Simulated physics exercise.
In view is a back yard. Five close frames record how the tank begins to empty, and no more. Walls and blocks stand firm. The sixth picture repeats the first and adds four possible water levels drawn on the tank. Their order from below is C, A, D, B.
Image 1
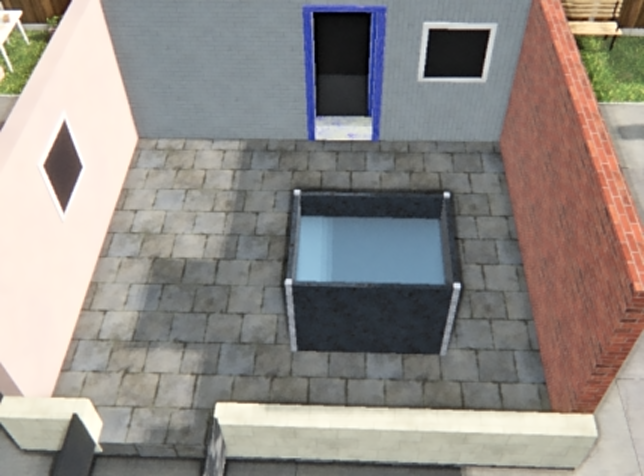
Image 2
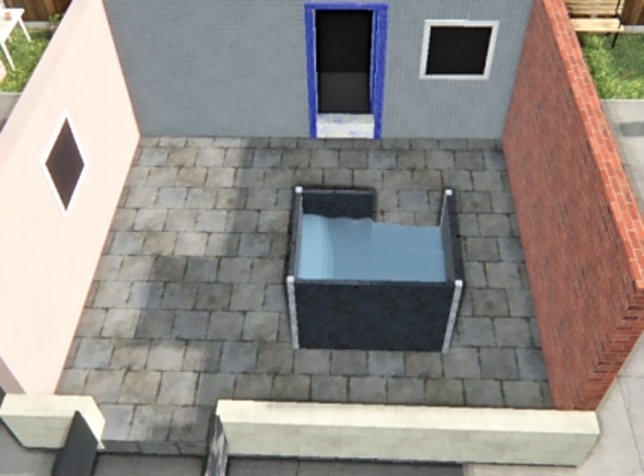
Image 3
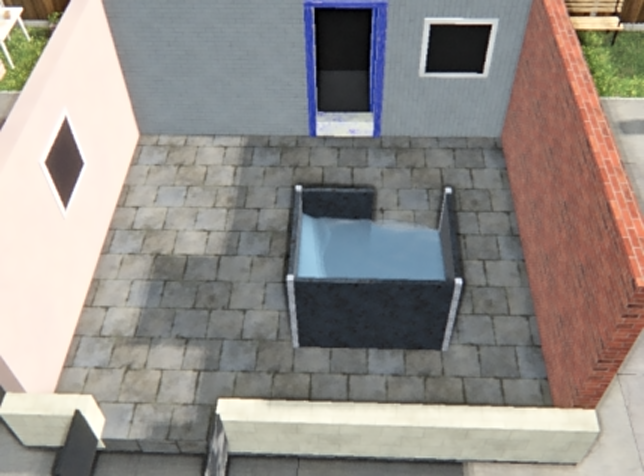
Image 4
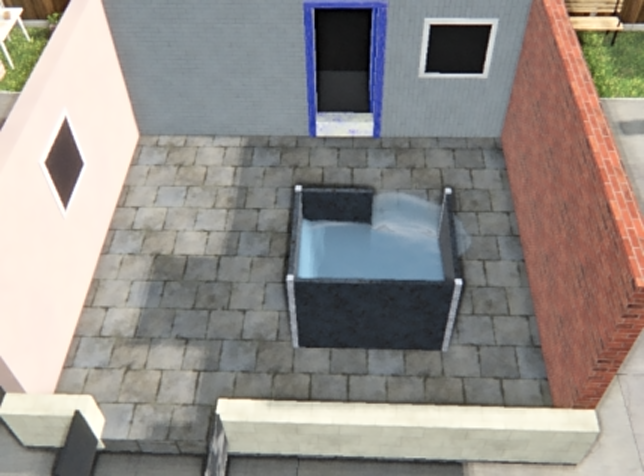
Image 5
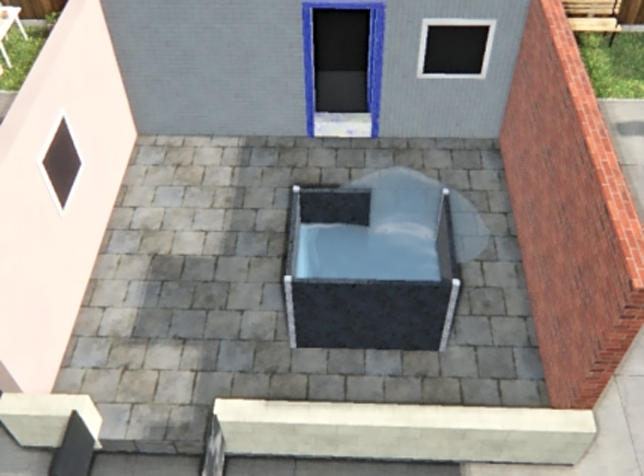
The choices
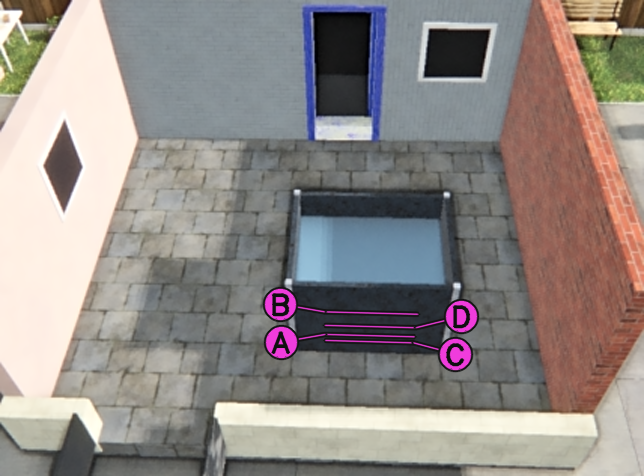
A dark tank in a paved yard loses wall sections and water spreads out behind it.
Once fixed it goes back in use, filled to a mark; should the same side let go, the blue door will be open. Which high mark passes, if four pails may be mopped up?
That is mark B.
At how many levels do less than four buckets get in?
All four.
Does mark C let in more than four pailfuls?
No, not at all.
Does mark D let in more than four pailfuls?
No.
On the marked copy, A at (369, 335); B at (371, 313); C at (369, 341); D at (370, 326); from the bottom up C, A, D, B.
For mark A, nothing gets over.
For mark B, a splash gets over, under a bucket.
For mark C, nothing gets over.
For mark D, nothing gets over.
